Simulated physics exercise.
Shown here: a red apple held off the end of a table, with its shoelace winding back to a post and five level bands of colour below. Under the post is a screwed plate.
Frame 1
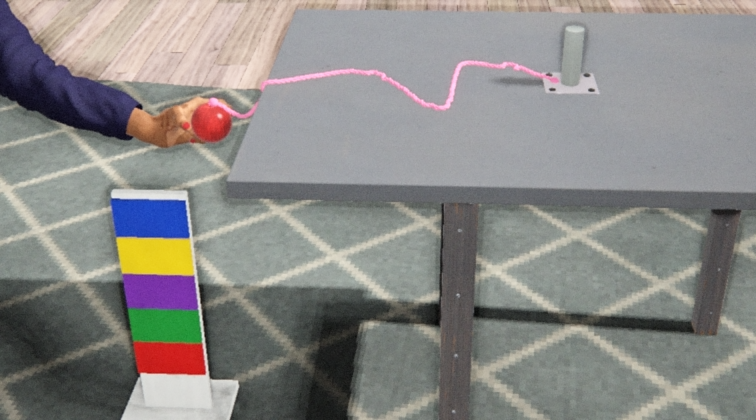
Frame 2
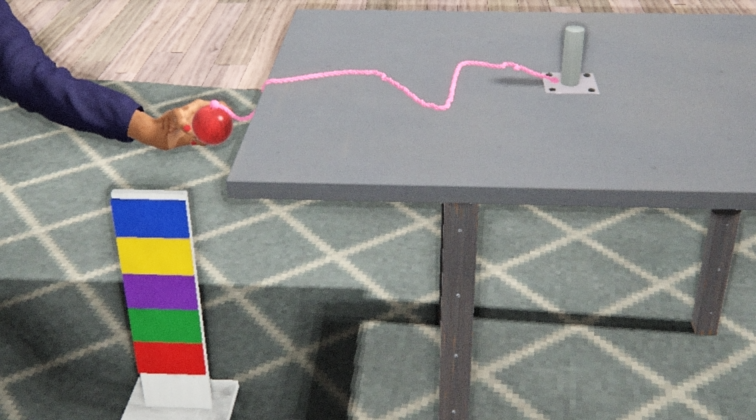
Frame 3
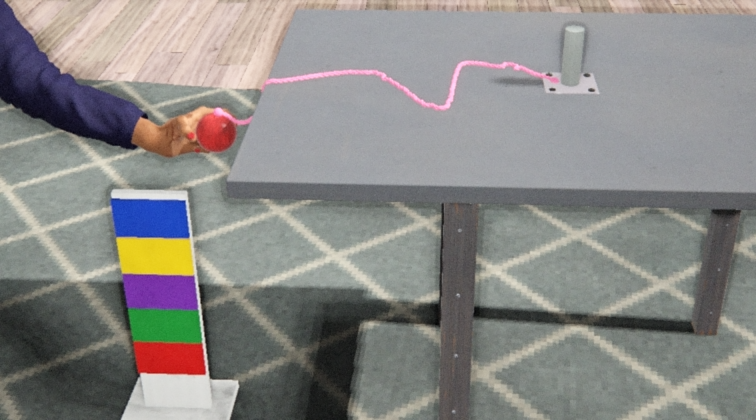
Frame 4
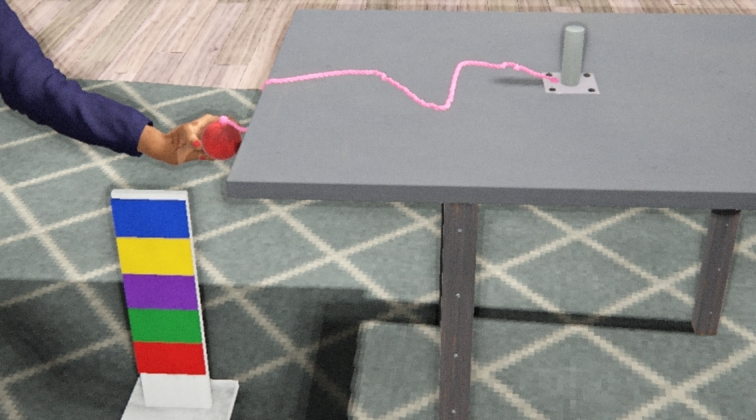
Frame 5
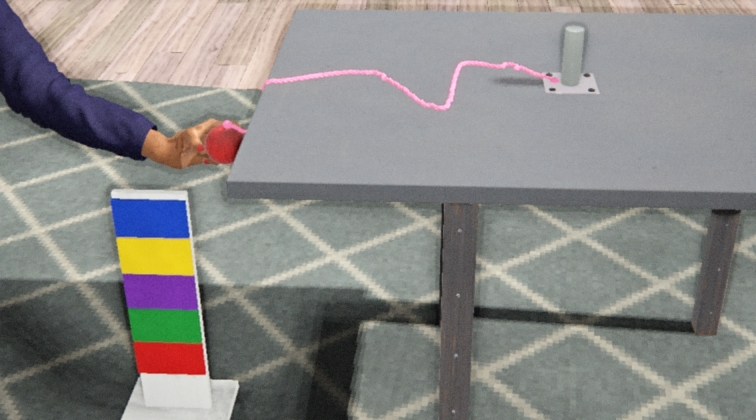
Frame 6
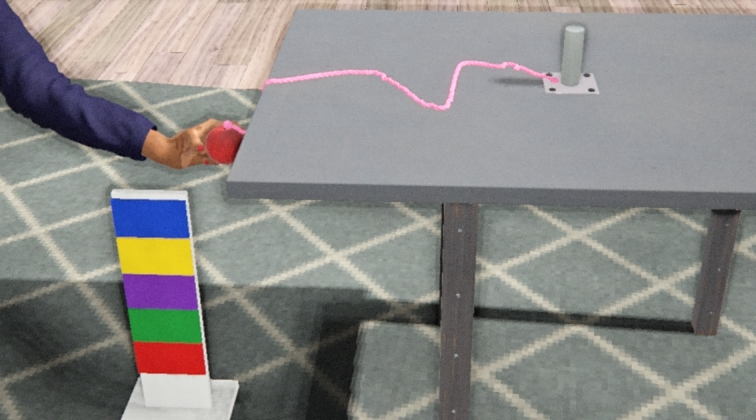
A red apple, held in a hand off the left end of a gray table, moves slightly down and to the right, then stays nearly still beside the edge. Its pink shoelace keeps winding across the tabletop to a metal post on a screwed plate, while the colored bands below remain unmoved.
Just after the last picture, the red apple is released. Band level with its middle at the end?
Green band.
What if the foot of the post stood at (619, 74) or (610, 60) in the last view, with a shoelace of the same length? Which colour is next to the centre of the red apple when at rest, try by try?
In turn, purple and then purple.
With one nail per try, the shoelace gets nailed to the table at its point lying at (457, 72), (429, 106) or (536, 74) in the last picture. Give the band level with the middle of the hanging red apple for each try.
Answer: Purple, blue and green, in that order.
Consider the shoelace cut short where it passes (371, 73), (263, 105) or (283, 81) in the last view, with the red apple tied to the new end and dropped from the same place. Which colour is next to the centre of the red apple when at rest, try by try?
Here's the sequence: Higher than all five; next: Purple; last: Yellow.
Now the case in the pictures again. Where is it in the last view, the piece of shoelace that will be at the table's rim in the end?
It's the piece you see at (410, 95).
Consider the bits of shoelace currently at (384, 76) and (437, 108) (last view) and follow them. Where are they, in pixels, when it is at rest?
They go to (272, 139) and to (304, 80).
Soon after, apple near (292, 279); level with purple.
Then, apple near (278, 313); level with green.
At rest, apple near (288, 319); level with green. Its middle rests at the green band.
